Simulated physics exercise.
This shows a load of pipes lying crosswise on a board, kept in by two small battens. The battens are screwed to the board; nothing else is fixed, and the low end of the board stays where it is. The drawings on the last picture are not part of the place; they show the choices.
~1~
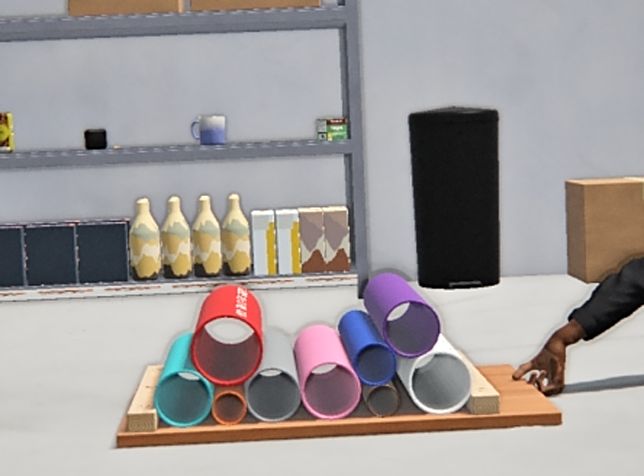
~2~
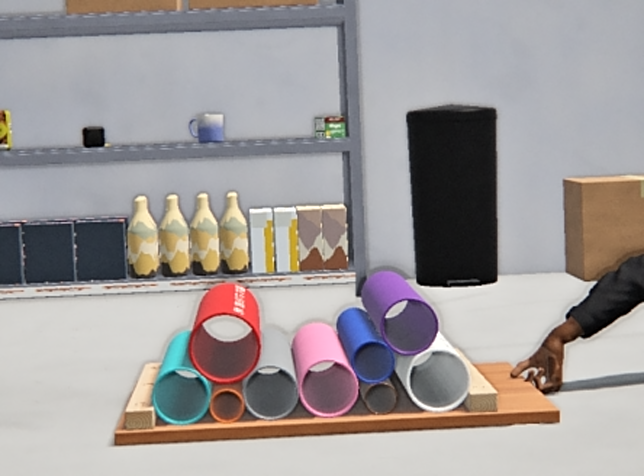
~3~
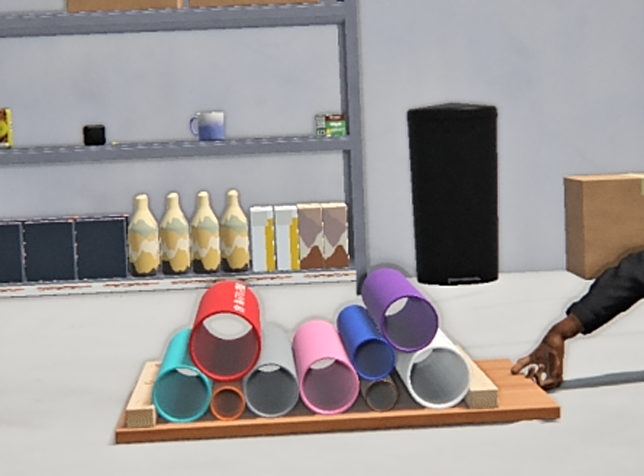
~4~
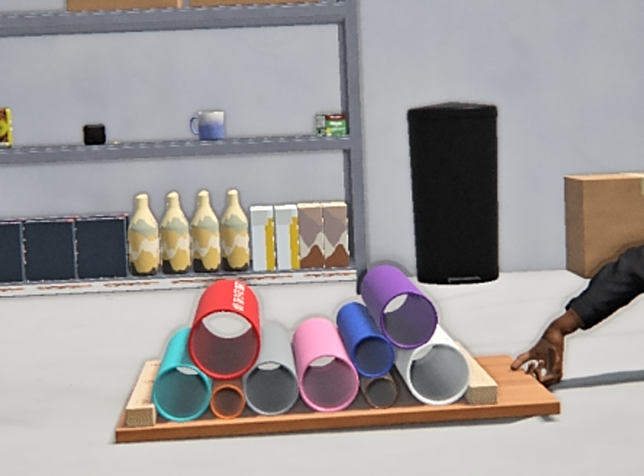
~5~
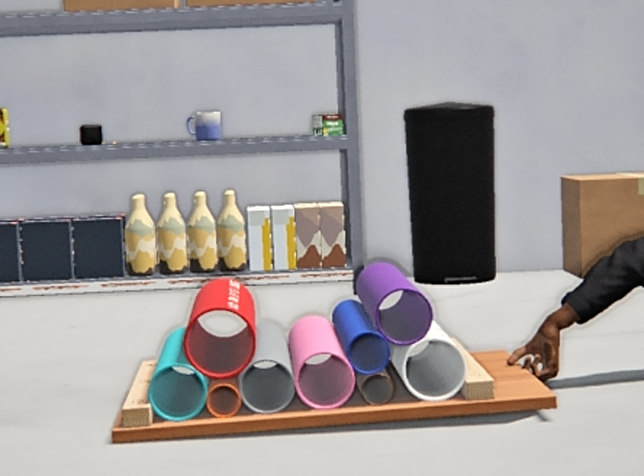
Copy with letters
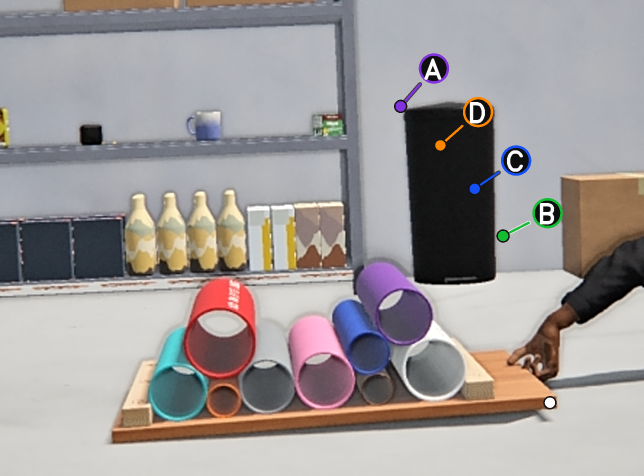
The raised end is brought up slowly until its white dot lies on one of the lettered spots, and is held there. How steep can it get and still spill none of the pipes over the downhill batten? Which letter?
Lift it to D and no more.
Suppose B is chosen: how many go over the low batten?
At B the number is none.
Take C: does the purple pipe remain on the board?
The purple pipe: Yes.
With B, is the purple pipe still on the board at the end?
The purple pipe: Yes.
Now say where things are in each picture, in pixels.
In the first picture, grey pipe (273, 395); pink pipe (330, 391).
In the second picture, white pipe (438, 380).
In the third picture, board (331, 388); white pipe (439, 377); grey pipe (271, 390).
In the fourth picture, board (331, 385); turquoise pipe (182, 393); grey pipe (271, 389); orange pipe (227, 402).
In the fifth picture, board (328, 383); turquoise pipe (178, 393); orange pipe (224, 401).
On the marked copy, A at (401, 106); B at (503, 236); C at (475, 189); D at (440, 145); the white dot at (550, 402).
Taking D. A third of the way, board at 21°.
Two thirds of the way, board at 39°.
When it is over, board at 39°, none over the low batten.
As for the rest, A two over the low batten (red, purple); B none over the low batten; C none over the low batten.
